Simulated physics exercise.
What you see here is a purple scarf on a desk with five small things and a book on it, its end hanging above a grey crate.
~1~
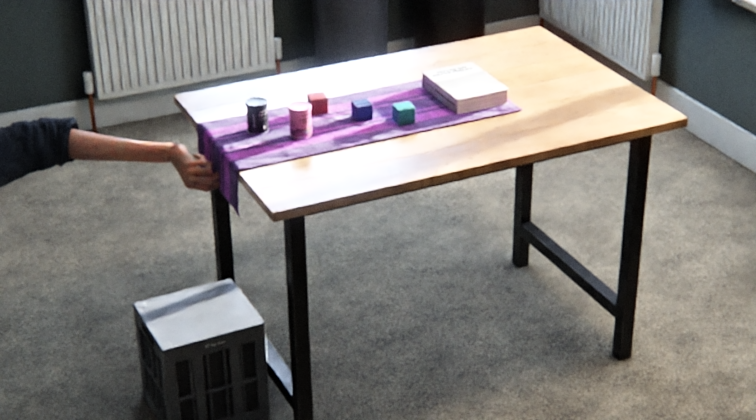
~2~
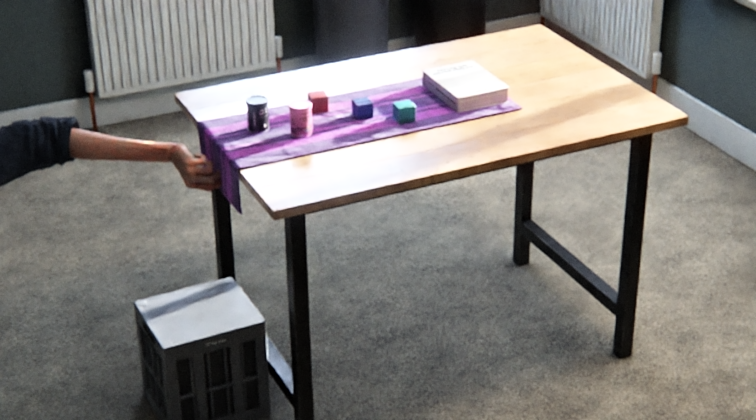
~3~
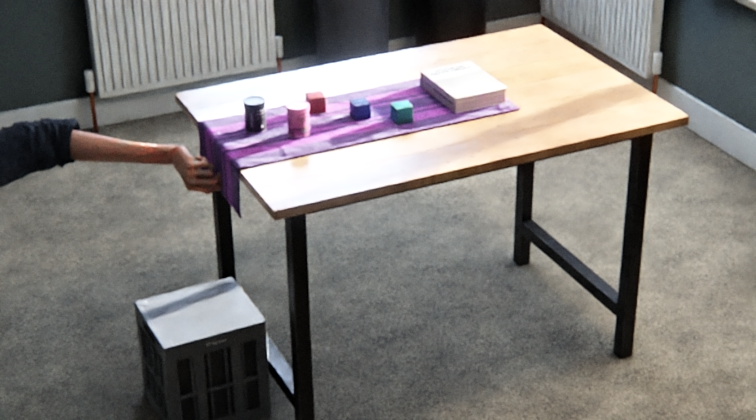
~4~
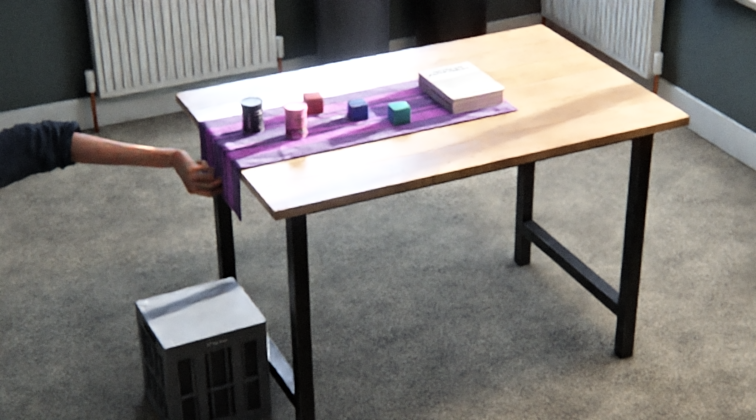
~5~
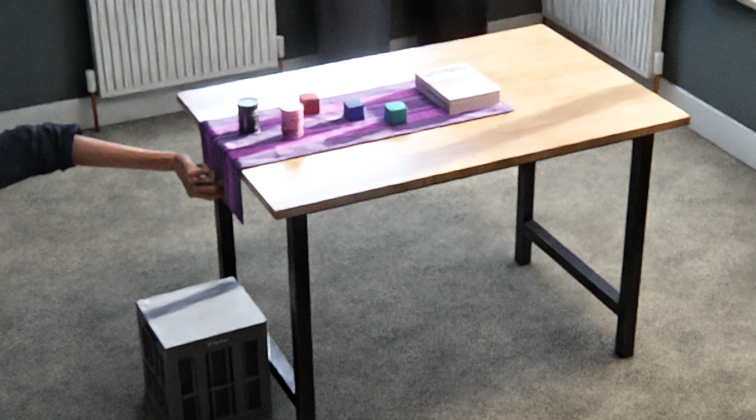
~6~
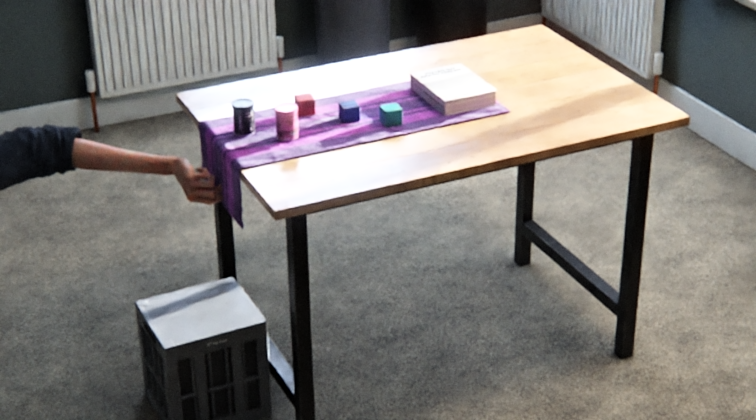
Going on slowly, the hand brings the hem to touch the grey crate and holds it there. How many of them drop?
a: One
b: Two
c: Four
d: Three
Three (d).
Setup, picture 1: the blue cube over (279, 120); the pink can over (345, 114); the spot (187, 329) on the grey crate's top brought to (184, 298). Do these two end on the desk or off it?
The blue cube ends up off the top and the pink can ends up still on top.
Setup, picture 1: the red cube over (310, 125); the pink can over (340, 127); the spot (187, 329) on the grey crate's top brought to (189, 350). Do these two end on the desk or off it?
Final state: The red cube is no longer up, the pink can is no longer up.
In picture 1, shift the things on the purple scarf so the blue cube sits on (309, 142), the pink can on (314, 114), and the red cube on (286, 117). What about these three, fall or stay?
Here's how it goes: The blue cube ends up down, the pink can ends up down, and the red cube ends up down.
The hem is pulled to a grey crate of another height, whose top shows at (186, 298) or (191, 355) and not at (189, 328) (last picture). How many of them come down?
If so, 2 and 4.
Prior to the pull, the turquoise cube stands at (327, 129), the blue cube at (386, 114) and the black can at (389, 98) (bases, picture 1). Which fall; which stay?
Outcome: Turquoise cube falls away, blue cube stays, black can stays.
Soon after, hem near (225, 280); black can and pink can gone.
Then, hem on the crate; black can, pink can and red cube gone.
At rest, hem on the crate; black can, pink can and red cube gone. The desk loses three.
